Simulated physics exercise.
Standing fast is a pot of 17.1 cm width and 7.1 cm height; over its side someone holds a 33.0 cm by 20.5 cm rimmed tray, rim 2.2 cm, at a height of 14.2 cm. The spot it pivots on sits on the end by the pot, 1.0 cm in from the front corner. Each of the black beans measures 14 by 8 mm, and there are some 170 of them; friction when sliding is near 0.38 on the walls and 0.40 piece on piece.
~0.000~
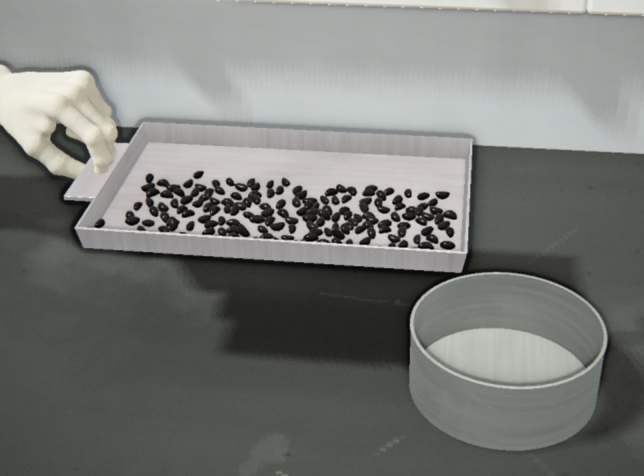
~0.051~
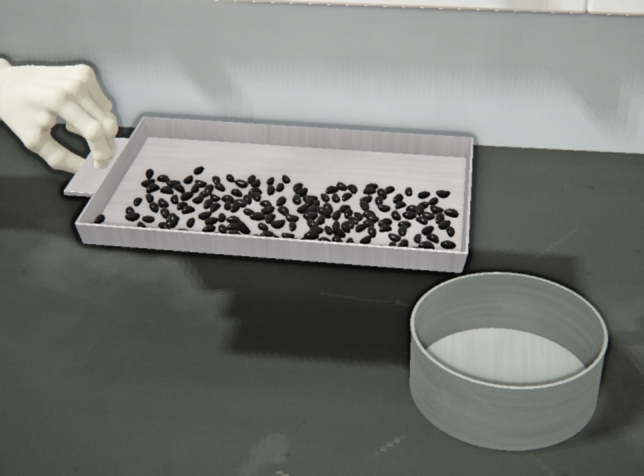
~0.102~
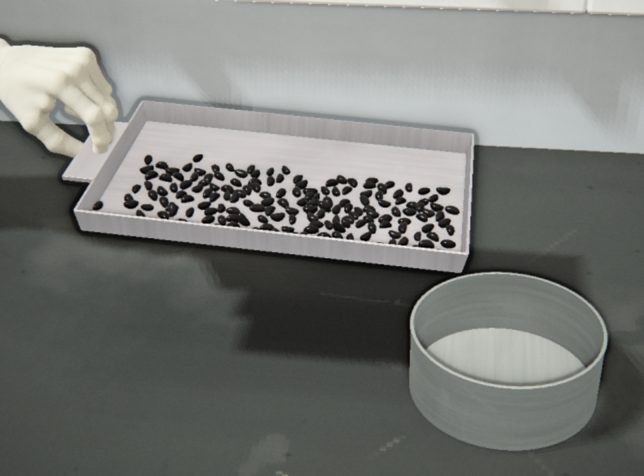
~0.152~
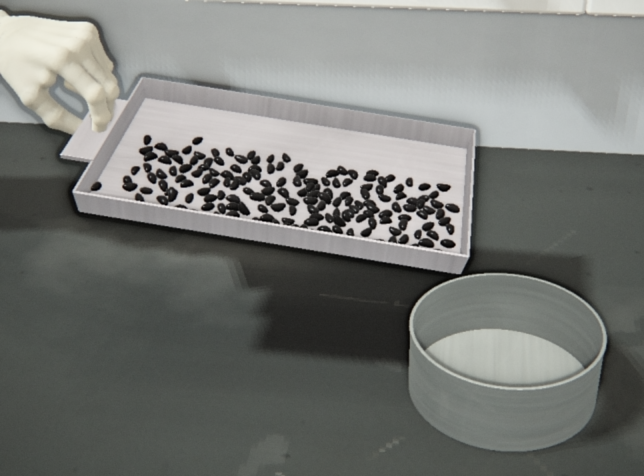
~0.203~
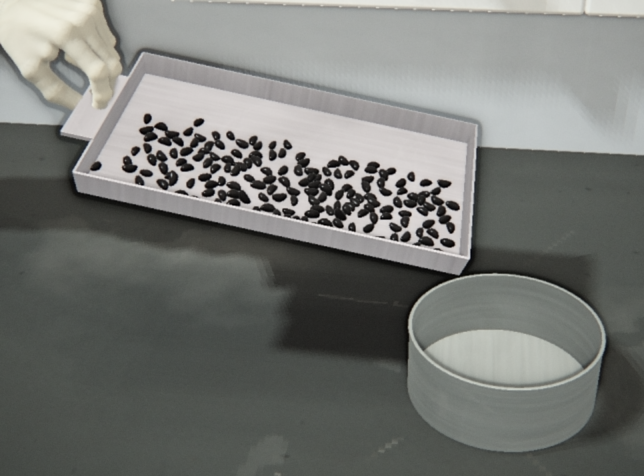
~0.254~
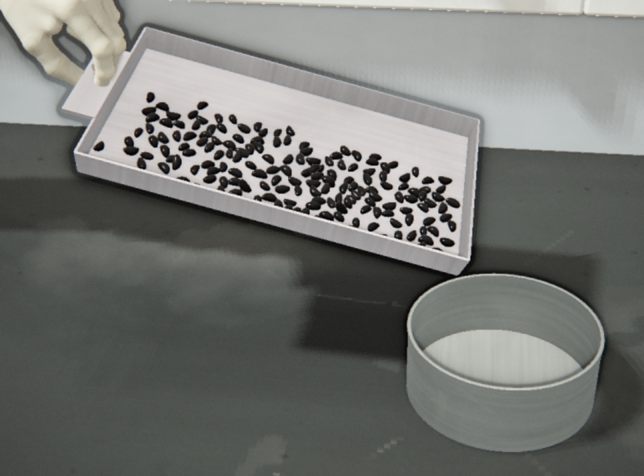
A shallow tray scattered with black beans sat almost level beside a round gray pot, then a pale hand on its left raised that end higher and higher, slanting the tray toward the right.
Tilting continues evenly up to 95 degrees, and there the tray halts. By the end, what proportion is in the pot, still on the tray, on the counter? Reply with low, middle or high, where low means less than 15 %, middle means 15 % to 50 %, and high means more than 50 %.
My answer: Pot - high; tray - low; counter - low.
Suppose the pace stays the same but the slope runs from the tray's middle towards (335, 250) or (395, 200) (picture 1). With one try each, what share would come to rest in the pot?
The share comes to roughly 55 in a hundred, then roughly 45 in a hundred.
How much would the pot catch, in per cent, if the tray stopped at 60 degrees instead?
It would be near 40 per cent.
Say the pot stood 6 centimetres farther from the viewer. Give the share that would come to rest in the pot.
I'd put it at around 20 per cent.
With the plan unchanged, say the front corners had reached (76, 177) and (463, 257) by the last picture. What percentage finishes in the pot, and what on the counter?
Final per cent - pot 90, counter 10.
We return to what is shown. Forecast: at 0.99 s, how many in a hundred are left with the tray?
Roughly 65 percent of the load, I'd say.
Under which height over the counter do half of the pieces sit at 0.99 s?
The halfway mark is near 16 cm.
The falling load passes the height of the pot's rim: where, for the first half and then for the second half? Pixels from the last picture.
Early half: About (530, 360); late half: (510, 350).
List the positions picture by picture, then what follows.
Tray tilt 0 degrees, front corners at (81, 226) and (462, 250); middle of the pieces at (283, 213); pot at (508, 326), in the first picture.
Tray tilt 1 degrees, front corners at (81, 222) and (463, 250); middle of the pieces at (284, 211), in the second picture.
Tray tilt 4 degrees, front corners at (80, 209) and (463, 251), lowest corner right front; middle of the pieces at (284, 203), in the third picture.
Tray tilt 8 degrees, front corners at (79, 190) and (464, 253), lowest corner right front; middle of the pieces at (284, 192), in the fourth picture.
Tray tilt 12 degrees, front corners at (79, 170) and (465, 255), lowest corner right front; middle of the pieces at (293, 192), in the fifth picture.
Tray tilt 17 degrees, front corners at (80, 151) and (465, 256), lowest corner right front; middle of the pieces at (295, 182); pot at (505, 327). The tray's pace is about 85 degrees a second, in the sixth picture.
After 0.69 s, tilt 54 degrees; the tray holds 100 %, the pot 0 %.
Then, at 0.99 s, tilt 80 degrees; the tray holds 65 %, the pot 20 %.
After 1.38 s, tilt 95 degrees; the tray holds 5 %, the pot 90 %.
By 2.1 s all is still; pot 95 %, tray 0 %, counter 0 %.
